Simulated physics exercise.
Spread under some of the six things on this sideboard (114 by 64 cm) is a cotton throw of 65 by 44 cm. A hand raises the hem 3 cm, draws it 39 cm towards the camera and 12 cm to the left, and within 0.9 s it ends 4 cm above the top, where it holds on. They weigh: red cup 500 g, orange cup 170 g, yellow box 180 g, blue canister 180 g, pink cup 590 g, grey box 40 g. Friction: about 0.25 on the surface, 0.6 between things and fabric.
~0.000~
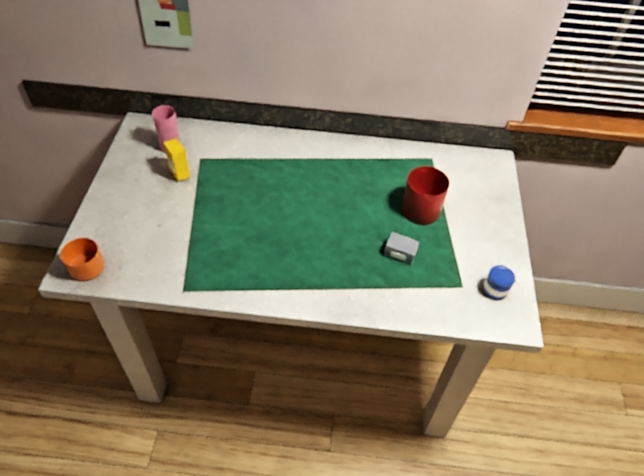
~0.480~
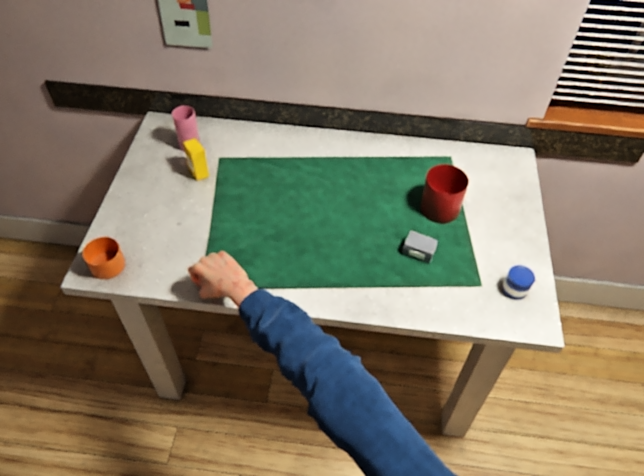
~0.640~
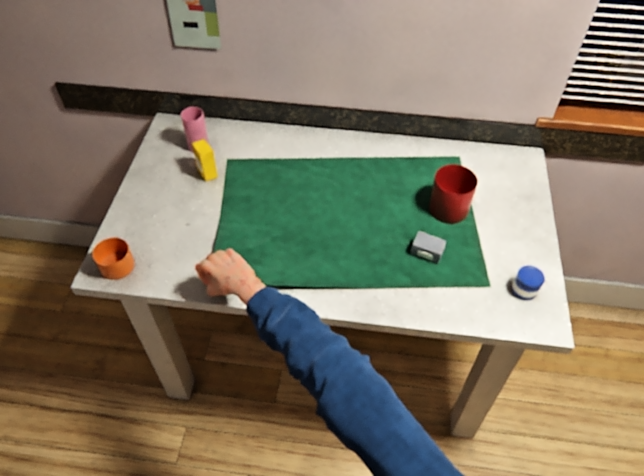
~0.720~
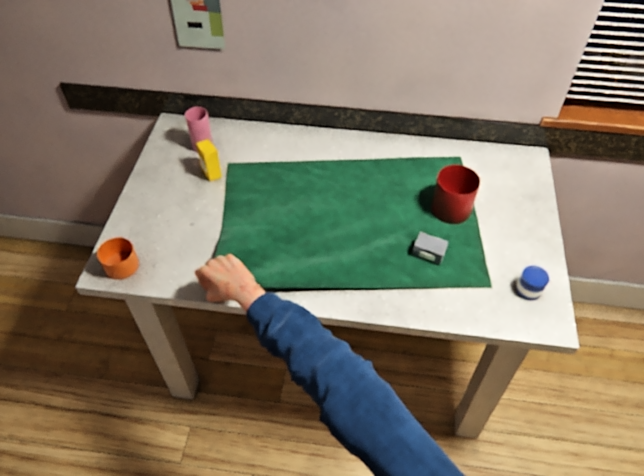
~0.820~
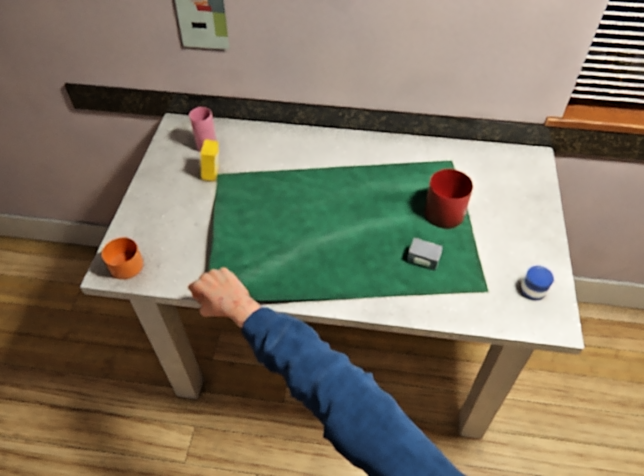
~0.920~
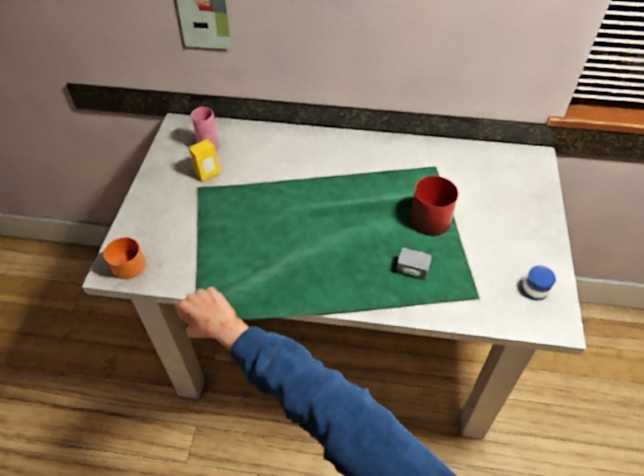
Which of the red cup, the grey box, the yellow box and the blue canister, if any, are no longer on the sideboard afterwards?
In order: I reckon the red cup will survive up there; I reckon the grey box won't survive up there; I reckon the yellow box will survive up there; I reckon the blue canister will survive up there.
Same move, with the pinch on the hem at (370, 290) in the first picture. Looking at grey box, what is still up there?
Note: At the end the grey box is not on top.
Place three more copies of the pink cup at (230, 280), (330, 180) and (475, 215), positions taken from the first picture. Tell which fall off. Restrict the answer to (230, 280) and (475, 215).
Off the top, still on top.
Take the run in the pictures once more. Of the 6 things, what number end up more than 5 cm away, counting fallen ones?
The total comes out at 3.
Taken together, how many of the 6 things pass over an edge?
Tally: 1.
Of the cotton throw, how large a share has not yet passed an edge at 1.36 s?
Share within the edges: Approx. 50 %.
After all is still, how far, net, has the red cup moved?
Roughly red cup 40 cm.
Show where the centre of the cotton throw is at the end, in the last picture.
Its centre lands at about (235, 315).
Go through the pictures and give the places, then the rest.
The first picture shows red cup (429, 181); grey box (403, 243); yellow box (174, 146); blue canister (503, 275); cotton throw corners (183, 291) (201, 159) (432, 159) (463, 287).
The second picture shows cotton throw corners (219, 158) (451, 156); grip (201, 285).
The third picture shows cotton throw corners (228, 159) (460, 157); grip (209, 283).
The fourth picture shows red cup (459, 179); grey box (431, 243); cotton throw corners (228, 163) (461, 157); grip (209, 288).
The fifth picture shows red cup (452, 184); grey box (426, 249); yellow box (207, 147); cotton throw corners (452, 160) (489, 292); grip (203, 302).
The sixth picture shows red cup (437, 191); grey box (415, 259); yellow box (202, 147); blue canister (543, 275); cotton throw corners (198, 187) (436, 166) (480, 299); grip (190, 322).
After 1.1 s, 85 % of the cotton throw is still over the top; red cup 17 cm off its start, grey box 15 cm off its start, yellow box 3 cm off its start.
After 1.2 s, 65 % of the cotton throw is still over the top; red cup 26 cm off its start, grey box 24 cm off its start, yellow box 3 cm off its start.
After 1.4 s, 50 % of the cotton throw is still over the top; red cup 33 cm off its start at (354, 238), grey box 31 cm off its start at (345, 320), yellow box 3 cm off its start at (200, 147).
After 1.5 s, 40 % of the cotton throw is still over the top; grey box over the edge, red cup 38 cm off its start, yellow box 3 cm off its start.
After 3.1 s, 40 % of the cotton throw is still over the top; grey box over the edge, red cup 39 cm off its start at (337, 252), yellow box 3 cm off its start at (201, 147), blue canister 0 cm off its start at (542, 275).
